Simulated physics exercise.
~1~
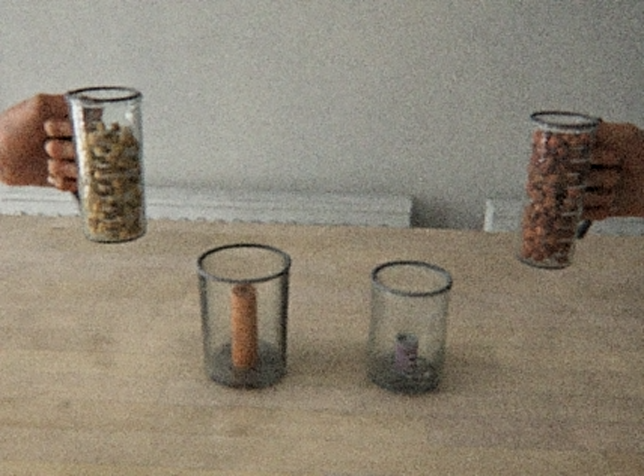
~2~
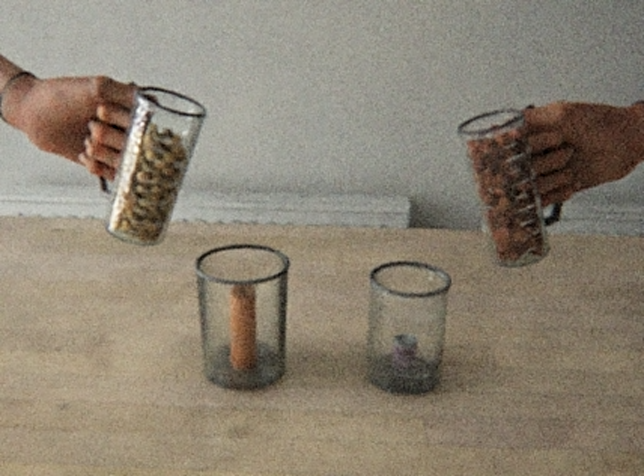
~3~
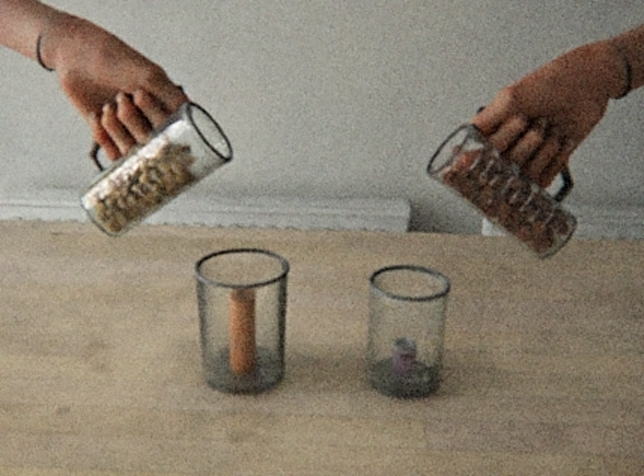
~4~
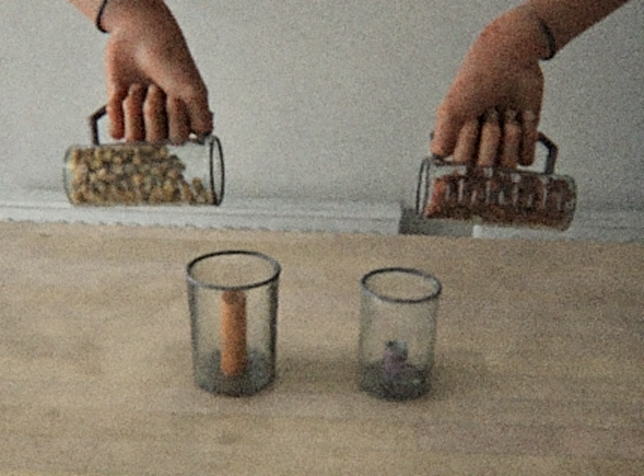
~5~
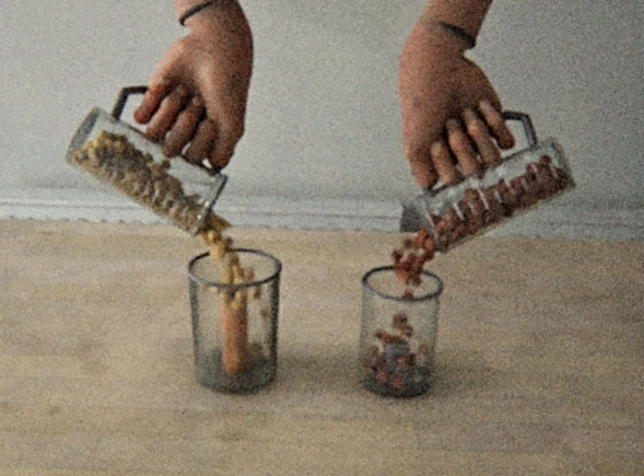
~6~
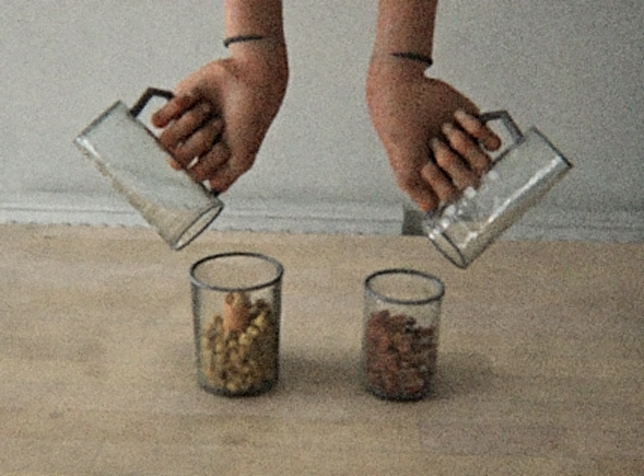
Two hands hold clear handled cups above a pale wooden table against a grey wall, seen from the front and slightly above. The left cup holds yellowish pieces, the right one reddish-brown pieces. Below stand two clear glasses, the left with an upright orange stick inside, the right with a small purplish object. The hands tilt the cups inward until they lie sideways, then tip them further, and the pieces tumble into the glasses. Both cups end up empty, the left glass about half full with the orange tip still showing, the right one's object buried.
